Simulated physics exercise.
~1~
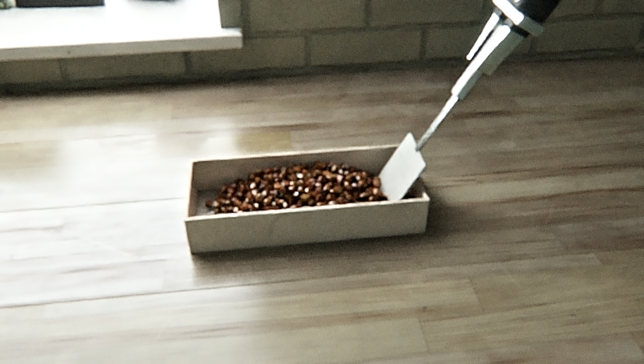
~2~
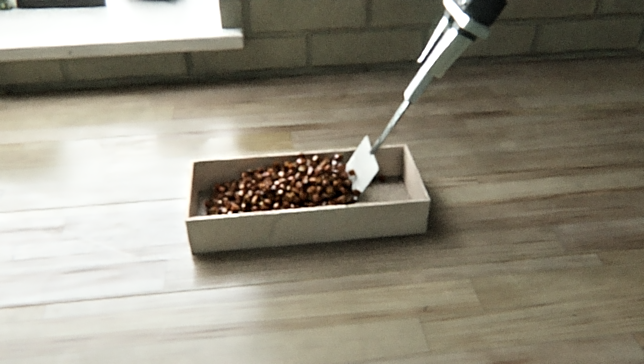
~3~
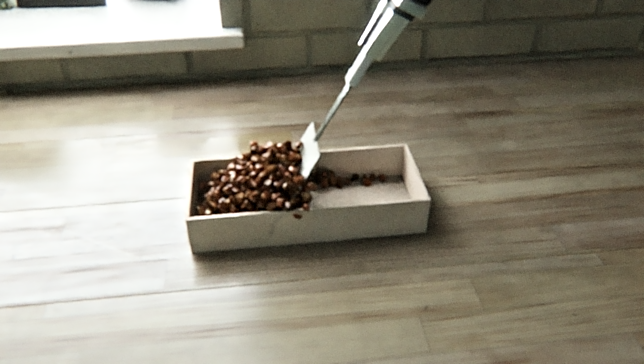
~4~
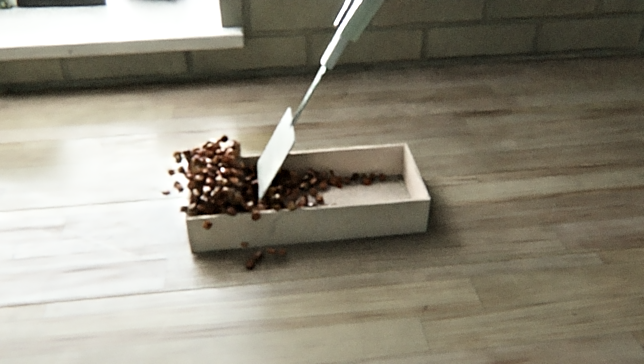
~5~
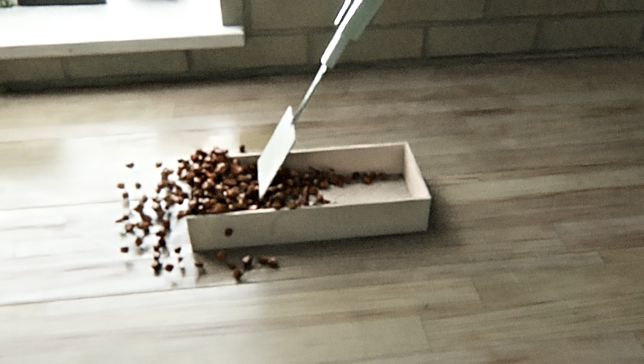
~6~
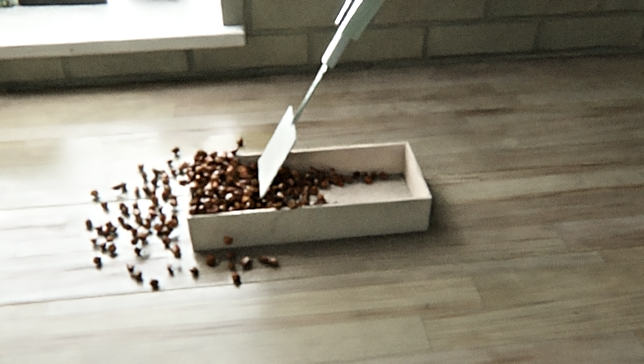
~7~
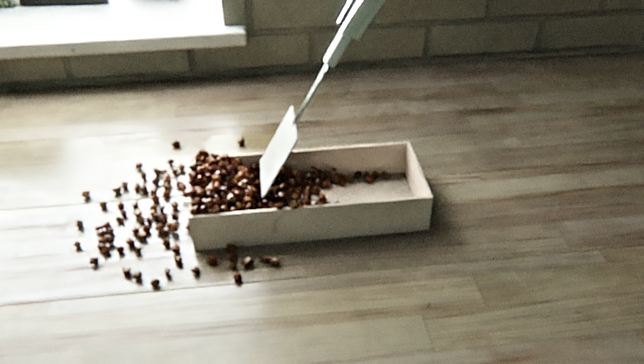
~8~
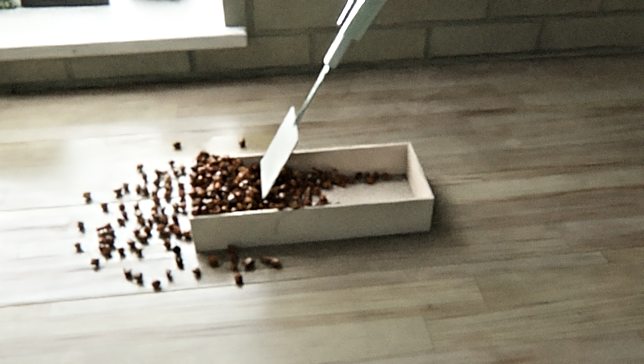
A robotic arm holding a pale, flat paddle reaches from the upper right into a shallow, light-coloured tray on a wood-grain surface, seen from slightly above by a gently swaying camera. Glossy brown pellets fill much of the tray, with a brick wall and a white ledge behind. The paddle sweeps left, pushing the pellets into a steep heap at the left end. The heap swells over the rim, and pellets spill past the left end and front side. The paddle stops inside the tray while the spilled pellets scatter and settle, leaving most of the load in the tray.
